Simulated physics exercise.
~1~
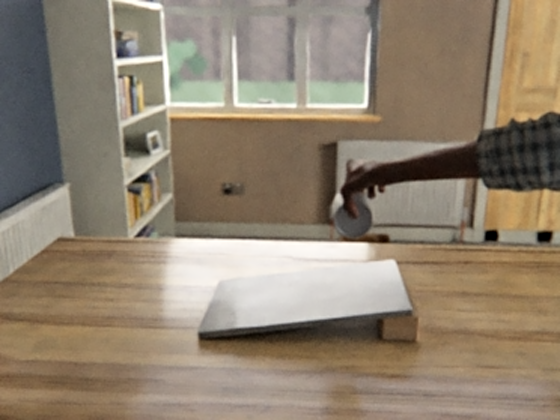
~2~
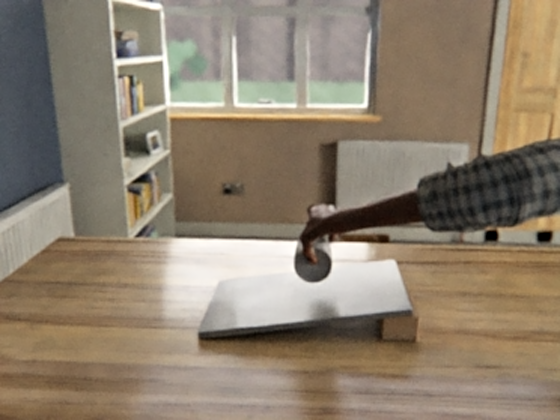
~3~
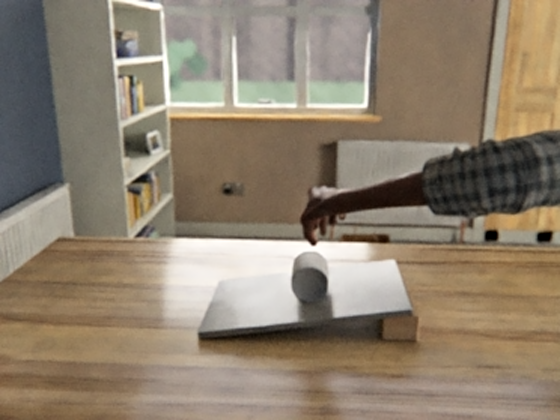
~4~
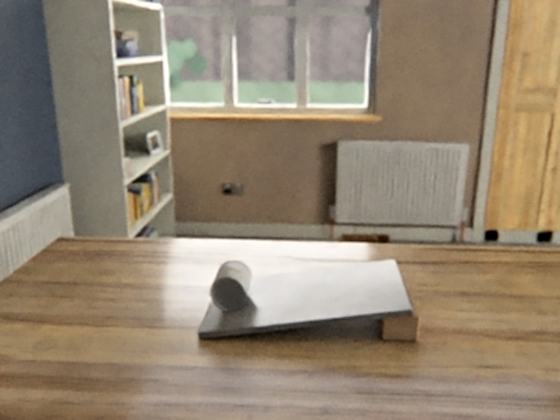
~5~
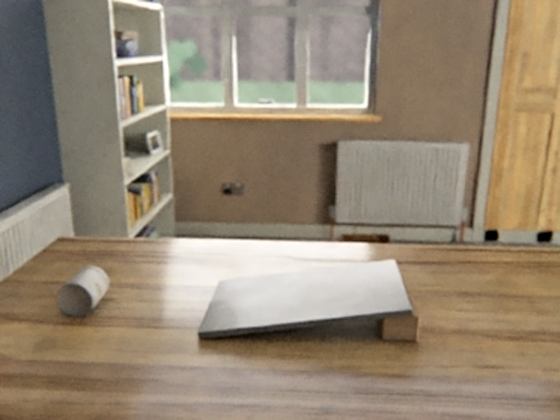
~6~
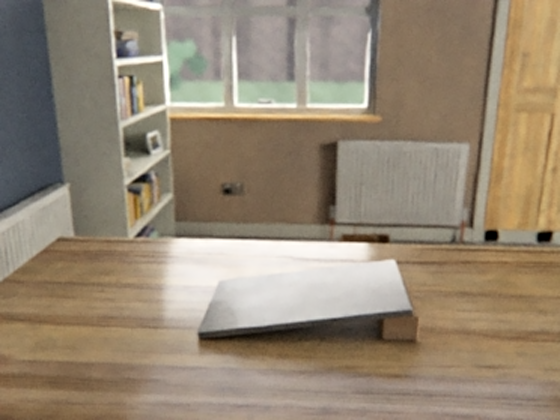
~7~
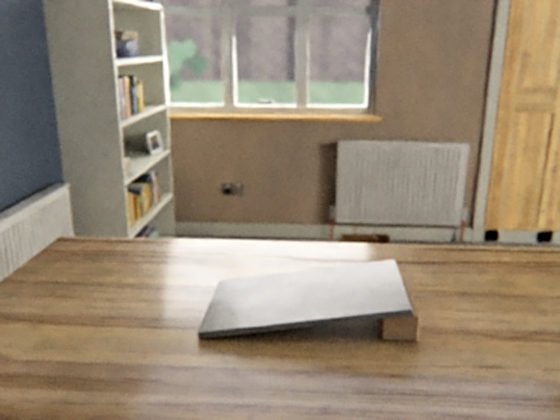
On a wooden table indoors, a hand releasing a white jar on a sloping board, the jar rolling left out of view.
